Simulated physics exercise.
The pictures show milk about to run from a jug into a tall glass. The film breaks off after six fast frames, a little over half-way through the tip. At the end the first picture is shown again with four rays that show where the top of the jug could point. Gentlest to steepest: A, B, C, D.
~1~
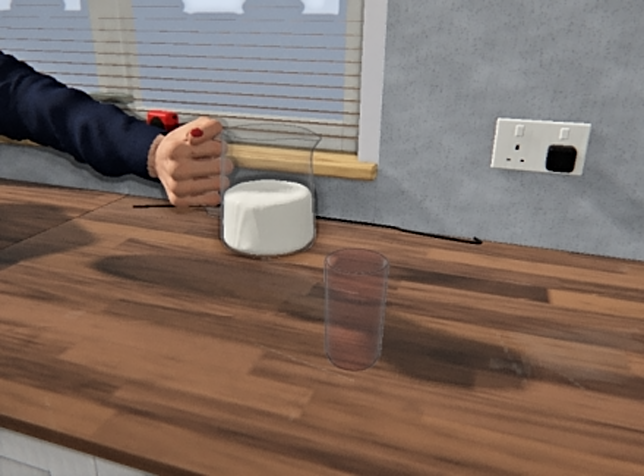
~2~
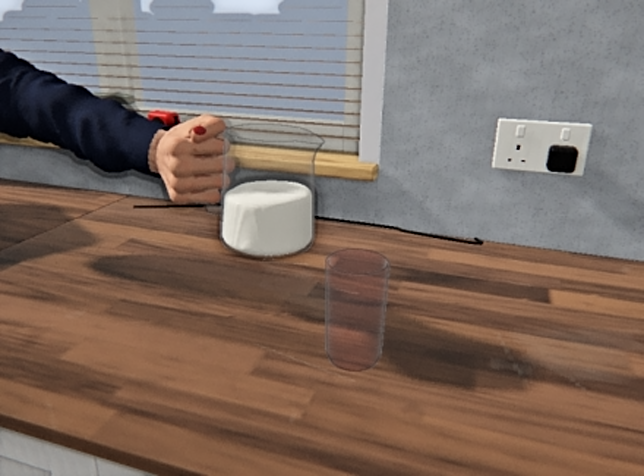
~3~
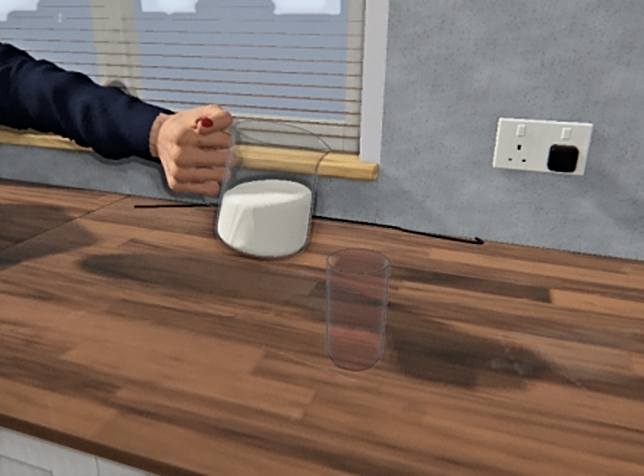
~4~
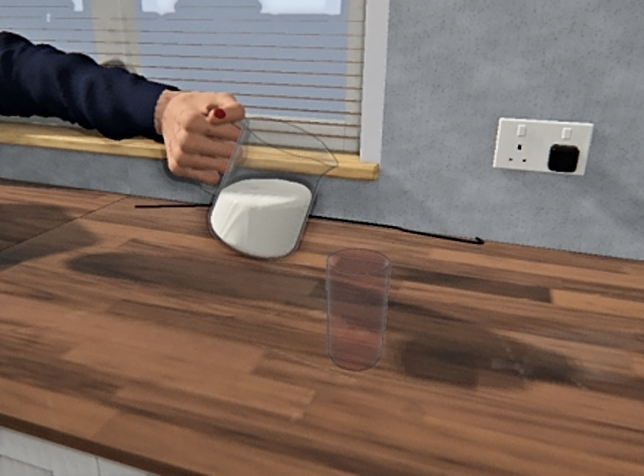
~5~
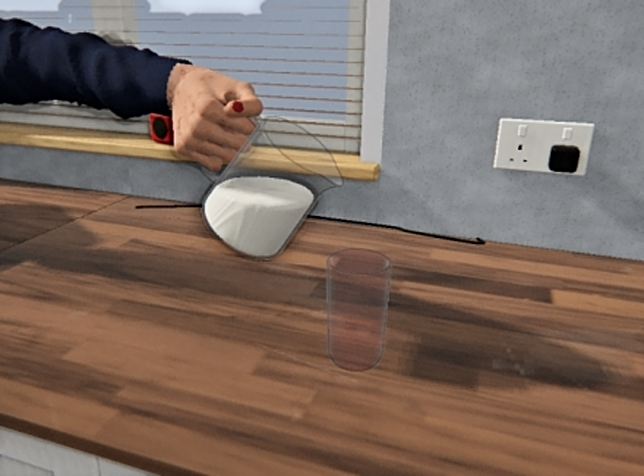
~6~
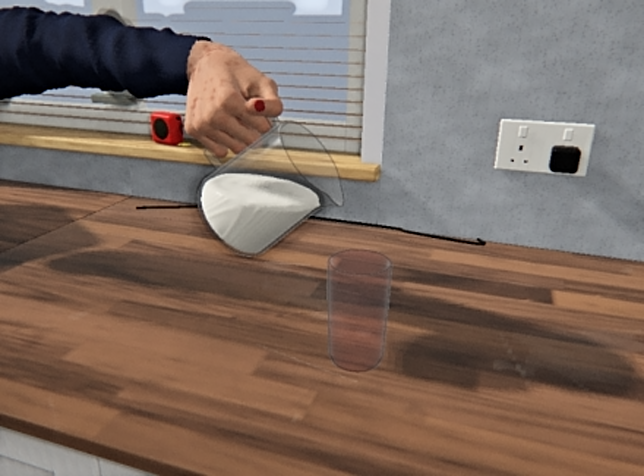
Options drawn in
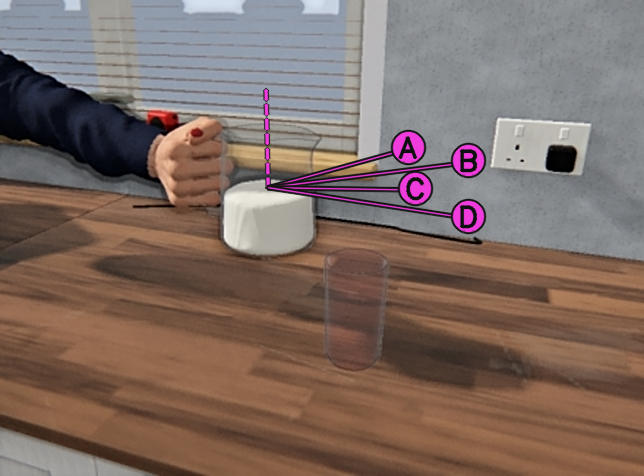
A hand with red nails, its arm in a dark blue sleeve, holds a clear jug of white milk above a wood-striped counter, seen from slightly above. An empty, faintly pink tall glass stands right of the jug, with a window behind at left and a socket on the grey wall at right. The hand rises and moves right, steadily tilting the jug rightward, while the glass and camera stay still.
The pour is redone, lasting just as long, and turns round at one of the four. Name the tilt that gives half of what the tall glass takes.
It is B.
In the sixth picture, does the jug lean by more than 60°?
No, it does not.
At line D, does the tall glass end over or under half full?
Over.
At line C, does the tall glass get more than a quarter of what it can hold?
Yes, clearly.
On the marked copy, A at (392, 153); B at (451, 164); C at (398, 189); D at (451, 215).
If A is chosen, the tall glass ends with about 31 % of what it can hold.
If B is chosen, the tall glass ends with about 50 % of what it can hold.
If C is chosen, the tall glass ends with about 70 % of what it can hold.
If D is chosen, the tall glass ends with about 85 % of what it can hold; 4 % of the milk is spilt.
